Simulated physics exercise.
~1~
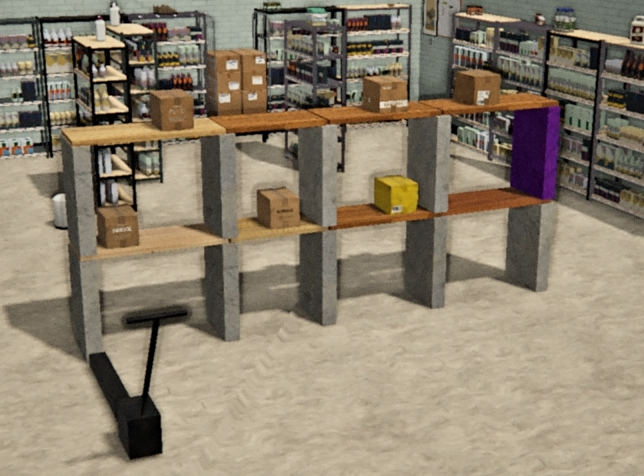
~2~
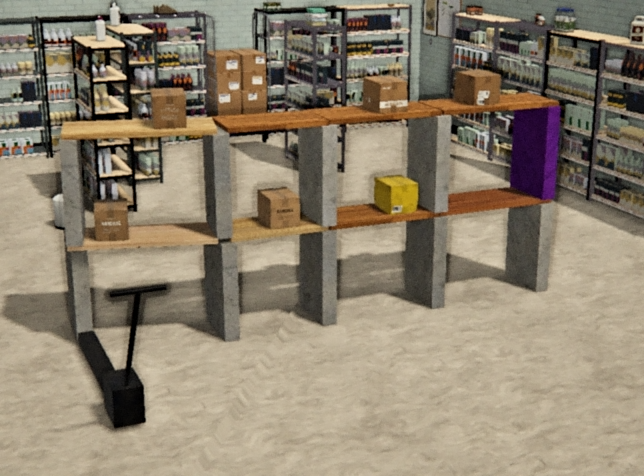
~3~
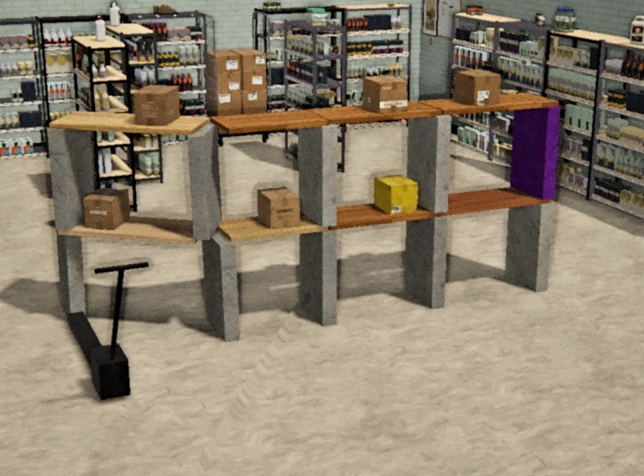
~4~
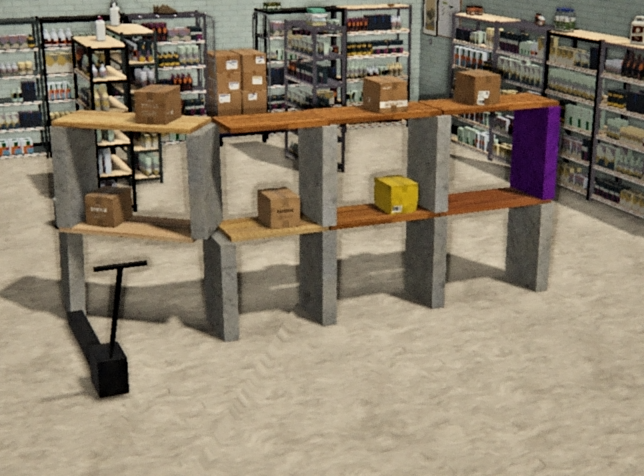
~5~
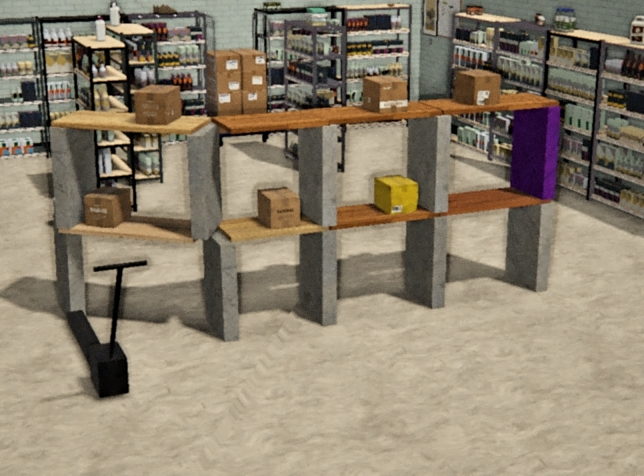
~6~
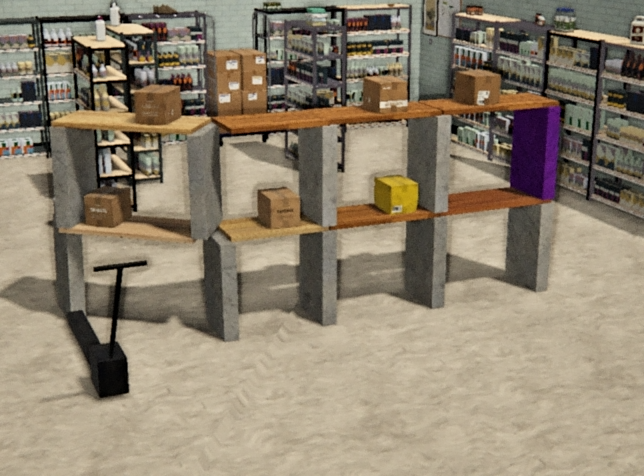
Black floor jack pushing the left end of a two-tier block-and-board shelf, shifting boards and cartons slightly, everything staying up.
